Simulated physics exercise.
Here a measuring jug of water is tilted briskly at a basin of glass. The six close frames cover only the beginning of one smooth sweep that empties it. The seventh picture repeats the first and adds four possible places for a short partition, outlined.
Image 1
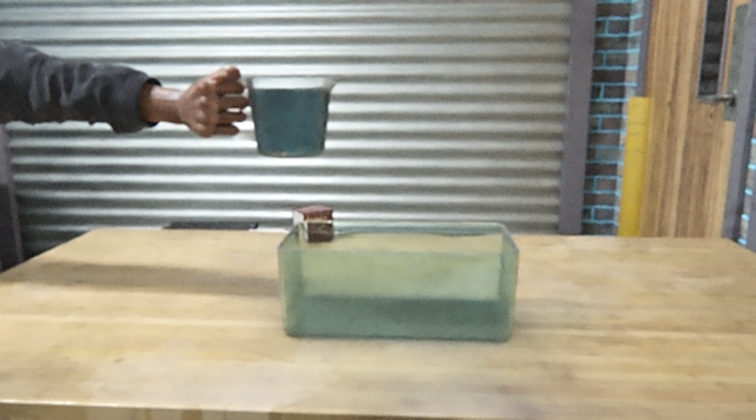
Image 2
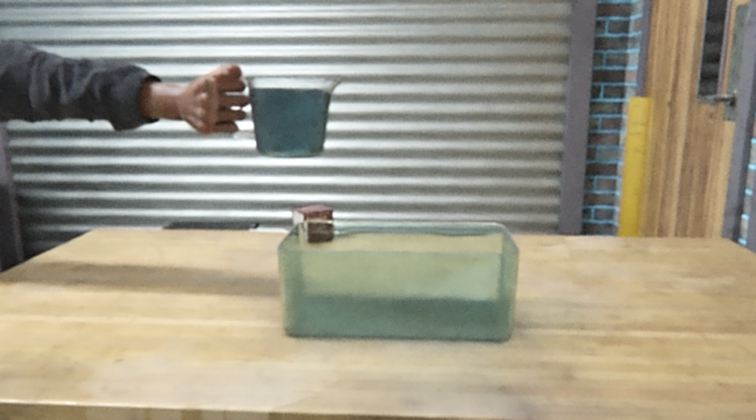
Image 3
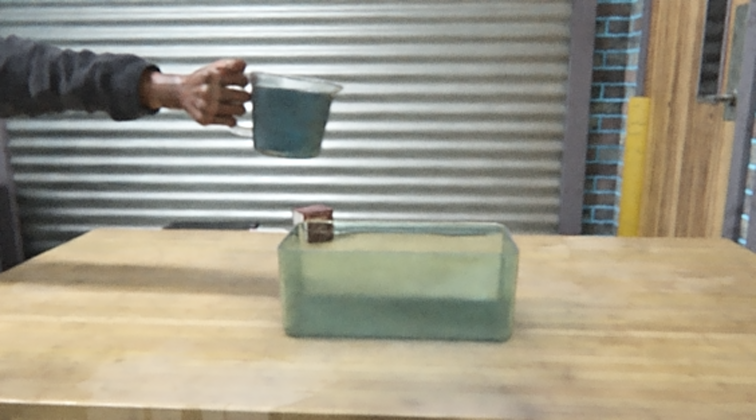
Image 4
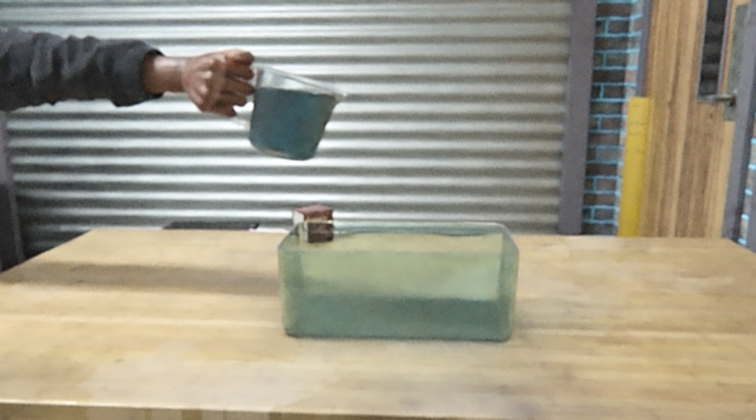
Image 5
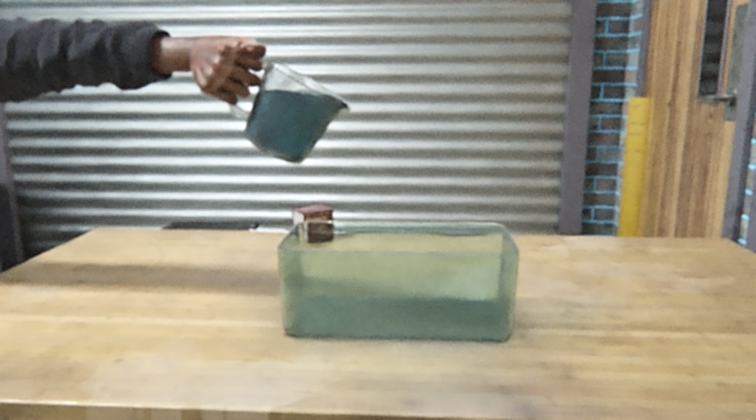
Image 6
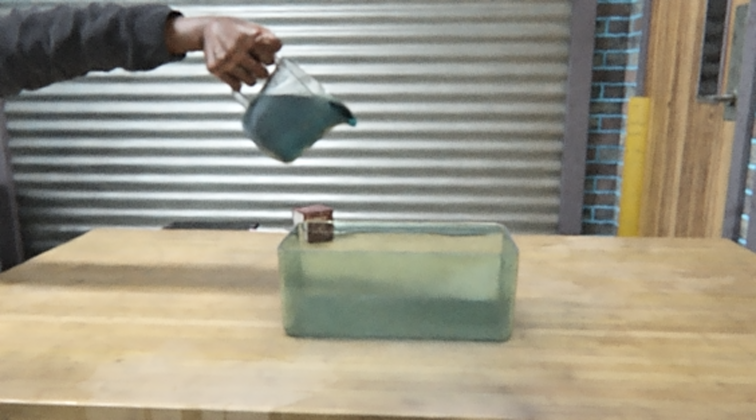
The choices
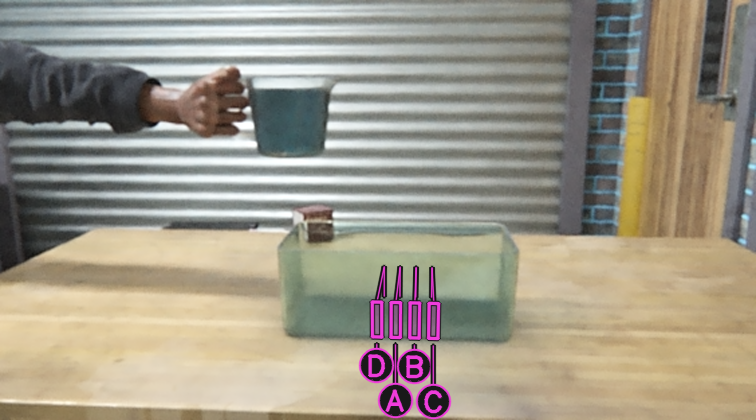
A wooden worktop stands before a corrugated metal shutter, with blue brick, a yellow post and a wooden door at right, seen from the front by a still camera. A dark-sleeved arm at left holds a clear jug of blue-green water above a glass basin, partly filled with greenish water, a small dark red block at its left end. The hand tilts the jug rightward, slowly then more steeply, until water reaches over its lip.
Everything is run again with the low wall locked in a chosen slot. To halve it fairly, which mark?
The answer is place D.
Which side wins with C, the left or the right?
More ends on the left.
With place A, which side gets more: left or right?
The left side.
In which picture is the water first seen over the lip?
In picture 6.
On the marked copy, A at (395, 344); B at (414, 344); C at (433, 345); D at (376, 343).
Choosing A, about 75 % ends left of the wall and 20 % right of it; 5 % is lost outside.
Choosing B, about 84 % ends left of the wall and 8 % right of it; 8 % is lost outside.
Choosing C, about 88 % ends left of the wall and 8 % right of it; 4 % is lost outside.
Choosing D, about 47 % ends left of the wall and 51 % right of it.
